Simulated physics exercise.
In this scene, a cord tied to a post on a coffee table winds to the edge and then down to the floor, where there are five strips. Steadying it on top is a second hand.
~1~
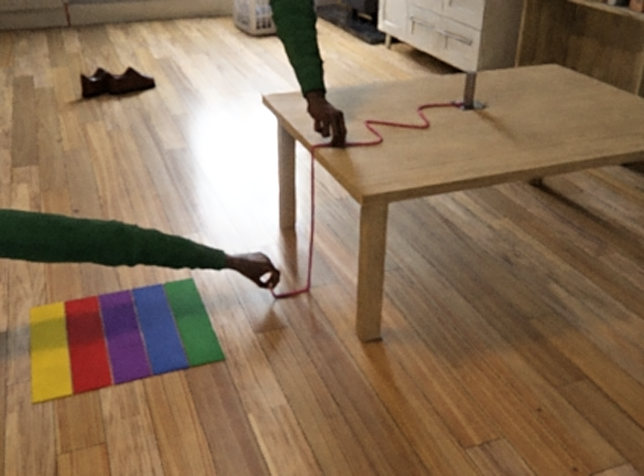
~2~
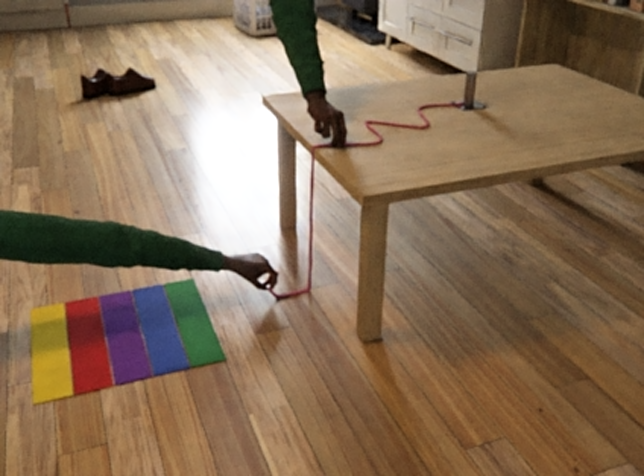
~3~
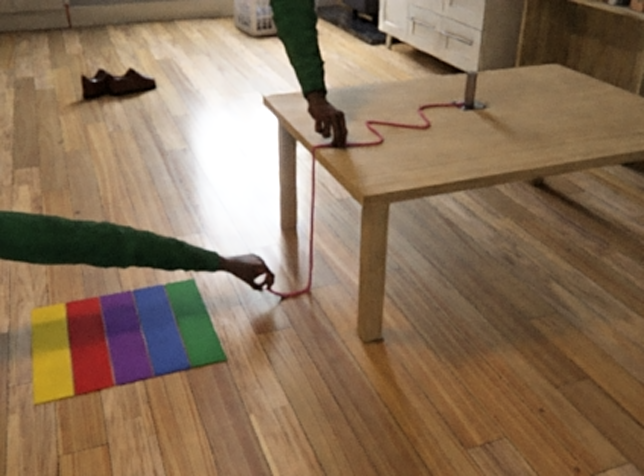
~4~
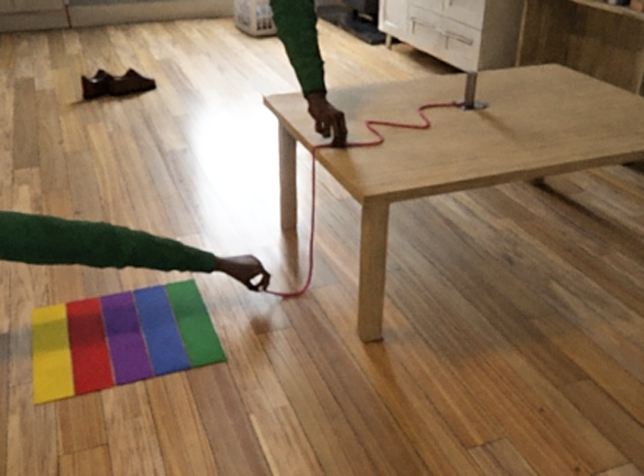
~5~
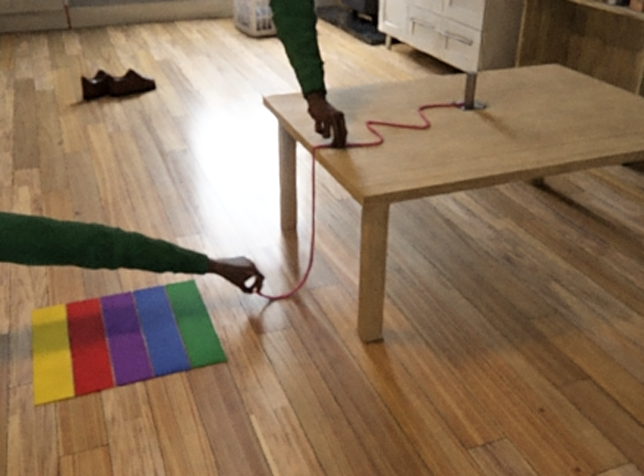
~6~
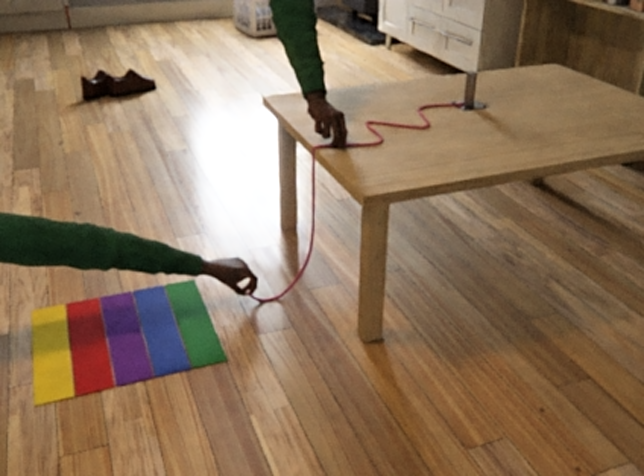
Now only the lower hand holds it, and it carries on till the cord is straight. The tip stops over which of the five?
Over the yellow strip.
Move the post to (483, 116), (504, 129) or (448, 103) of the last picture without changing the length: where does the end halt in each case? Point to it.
Try by try, around (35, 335), (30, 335) and (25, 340).
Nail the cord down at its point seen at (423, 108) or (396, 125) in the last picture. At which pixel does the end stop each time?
First try near (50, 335), second near (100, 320).
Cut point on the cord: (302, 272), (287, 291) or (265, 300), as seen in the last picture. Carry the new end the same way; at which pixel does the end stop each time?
First try near (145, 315), second near (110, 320), third near (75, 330).
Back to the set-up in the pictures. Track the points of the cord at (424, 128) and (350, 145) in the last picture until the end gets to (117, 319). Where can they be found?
(380, 124) and (294, 200), approximately.
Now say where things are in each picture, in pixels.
The first picture shows end (271, 286); green (203, 346); blue (166, 354); purple (129, 362); red (91, 371); yellow (51, 379).
The second picture shows end (268, 287); cord through (430, 106) (424, 127) (373, 130) (335, 145) (311, 204) (310, 271).
The third picture shows end (265, 288).
The fourth picture shows end (261, 289); cord through (431, 106) (424, 127) (374, 130) (336, 145) (313, 204) (311, 271).
The fifth picture shows end (255, 291).
The sixth picture shows end (249, 292); cord through (431, 106) (424, 128) (374, 131) (336, 145) (313, 204) (302, 272).
Soon after, end near (118, 319); over purple.
Then, end near (73, 328); over red.
At full stretch, end near (45, 334); over yellow. The yellow one.
